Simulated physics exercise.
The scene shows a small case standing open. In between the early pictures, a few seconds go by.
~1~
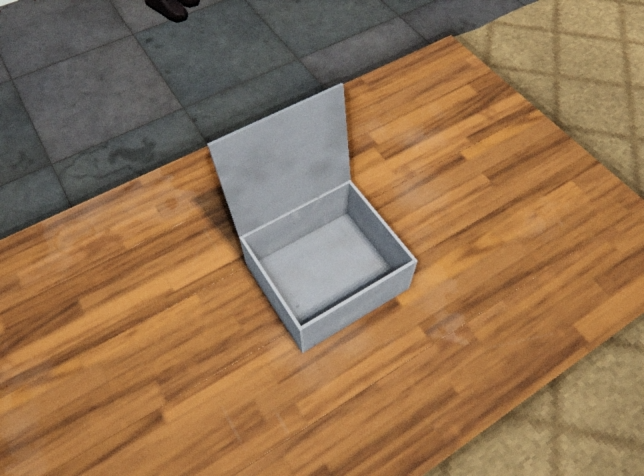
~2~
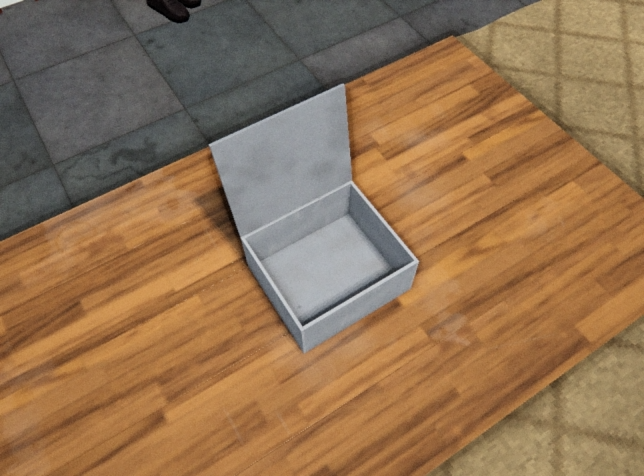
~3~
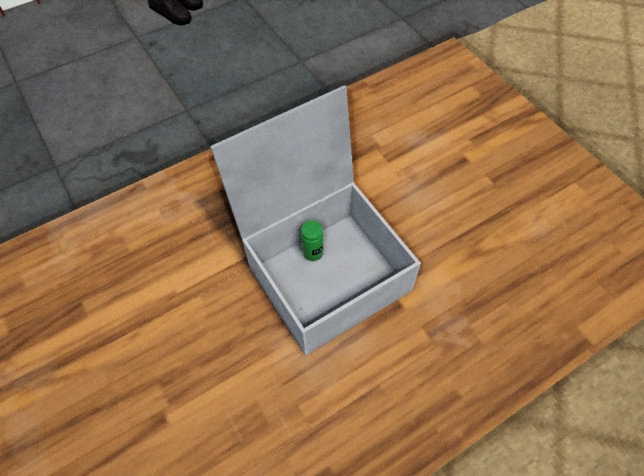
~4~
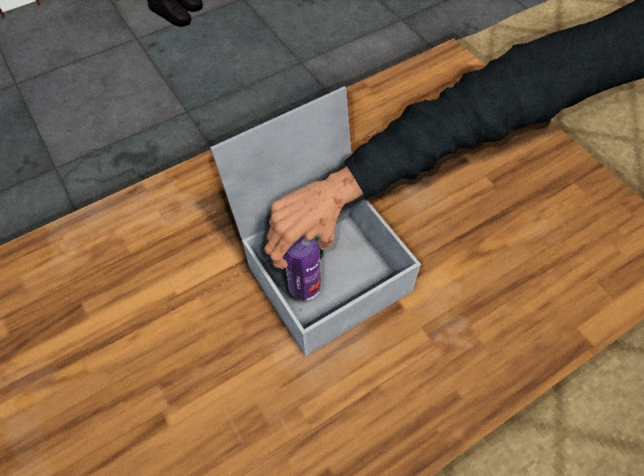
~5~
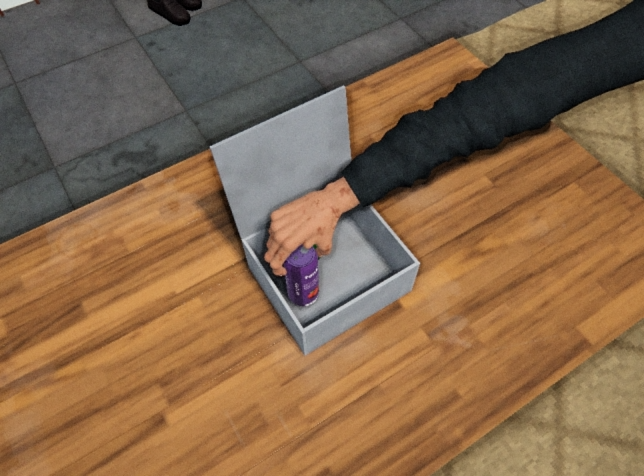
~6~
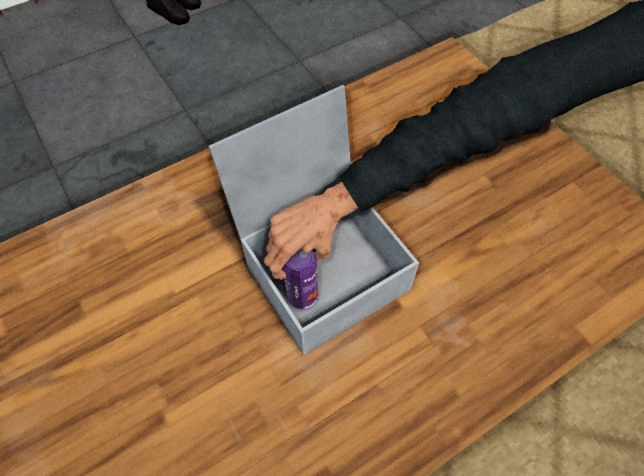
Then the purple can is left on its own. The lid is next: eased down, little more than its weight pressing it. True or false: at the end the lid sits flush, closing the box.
False, a gap remains.
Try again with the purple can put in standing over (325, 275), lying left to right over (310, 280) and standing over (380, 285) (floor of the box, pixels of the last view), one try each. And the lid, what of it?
In the first case it stays open; in the second case it shuts; in the third case it stays open.
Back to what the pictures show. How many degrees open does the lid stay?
Angle: About 30°.
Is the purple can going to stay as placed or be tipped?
As it turns out, the purple can keeps its original angle.
Then, 1.10 s on from there, lid starting down.
Then, 1.50 s on from there, lid 66° above the rim.
Then, 1.80 s on from there, lid 39° above the rim.
In the end, lid 31° above the rim; both unmoved. At the end, from the last picture's camera, purple can near (301, 279).
